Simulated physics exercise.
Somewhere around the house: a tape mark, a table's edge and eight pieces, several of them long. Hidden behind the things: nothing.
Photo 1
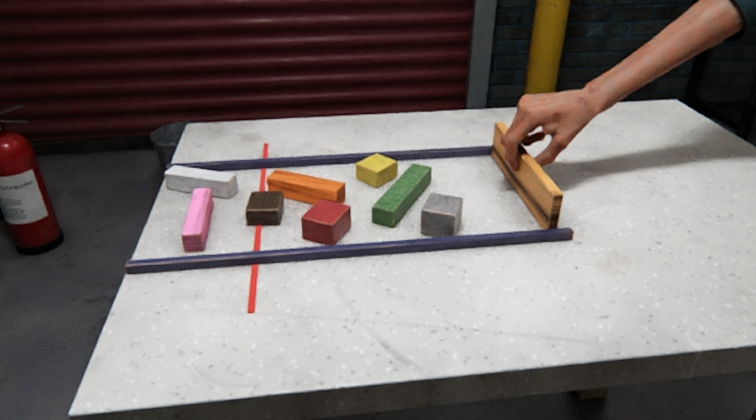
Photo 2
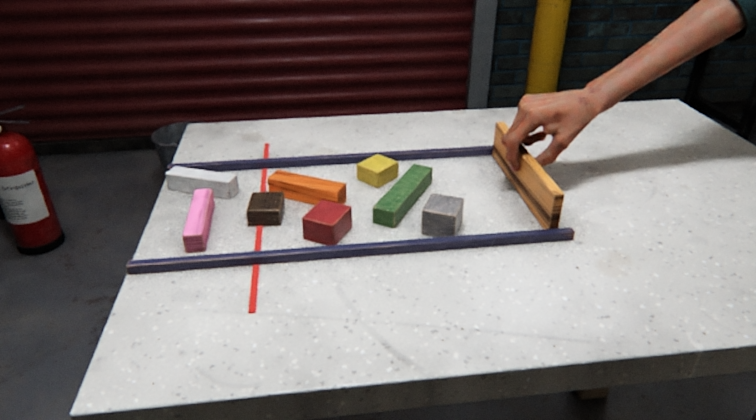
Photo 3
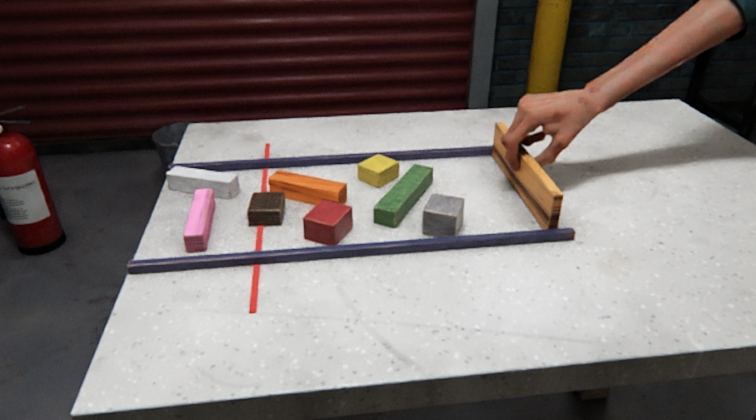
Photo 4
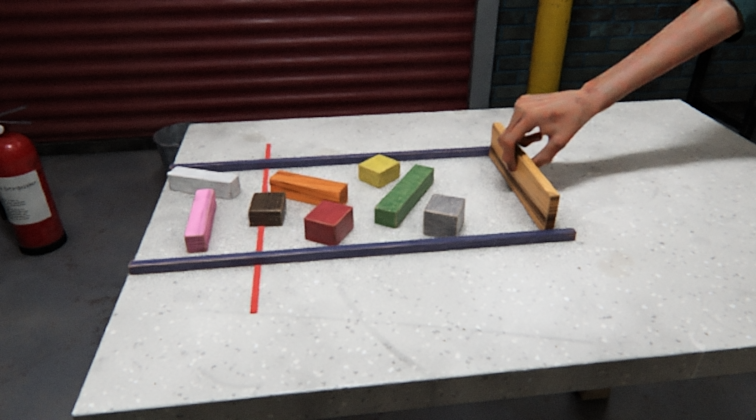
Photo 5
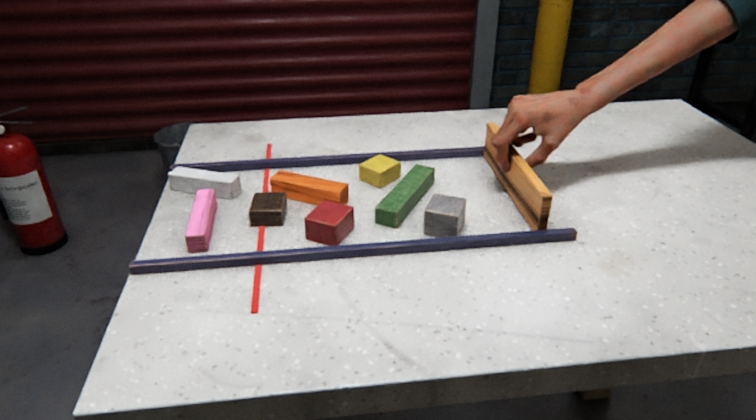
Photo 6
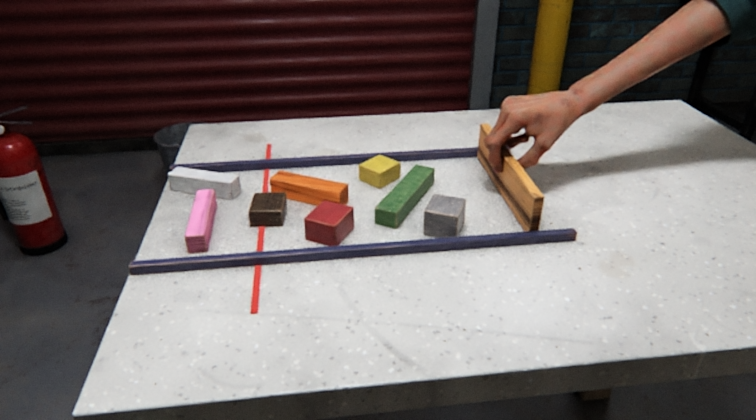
We see eight coloured blocks and bars lying between two dark rails on a pale table crossed by a red line, while a hand holds a wooden board upright at the right, then slides it slightly left.
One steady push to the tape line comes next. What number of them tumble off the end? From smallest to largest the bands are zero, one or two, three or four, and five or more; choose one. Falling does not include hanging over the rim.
The right band is zero.
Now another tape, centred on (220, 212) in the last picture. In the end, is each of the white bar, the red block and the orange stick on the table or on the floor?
The white bar topples off, the red block topples off, and the orange stick stays put.
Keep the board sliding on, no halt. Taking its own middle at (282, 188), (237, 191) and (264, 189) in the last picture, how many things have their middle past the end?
Per position: 0 / 2 / 0.
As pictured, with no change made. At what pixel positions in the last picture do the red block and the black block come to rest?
In the last picture the red block sits at (176, 234) while the black block sits at (194, 211).
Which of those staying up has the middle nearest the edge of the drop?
That would be the pink stick.
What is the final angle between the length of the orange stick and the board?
It sits some 0° out of line.
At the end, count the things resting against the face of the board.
All in all, 3.
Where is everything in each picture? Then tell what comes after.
In the first frame, white bar (201, 182); pink stick (199, 219); black block (265, 208); board (522, 172); tape (260, 208).
In the second frame, pink stick (200, 219); grey block (443, 216).
In the third frame, black block (267, 209); red block (328, 223).
In the fourth frame, white bar (204, 183); yellow block (379, 171).
In the fifth frame, pink stick (202, 219); board (513, 173).
In the sixth frame, white bar (205, 183); pink stick (202, 219); black block (268, 209); board (506, 174); tape (263, 209).
Soon after, none off yet; white bar at rest near (205, 183); pink stick at rest near (202, 219); black block at rest near (268, 209).
Then, none off yet; white bar moved a little near (194, 182); pink stick at rest near (202, 219); black block moved a little near (249, 206).
At rest, the number that fall off is zero.
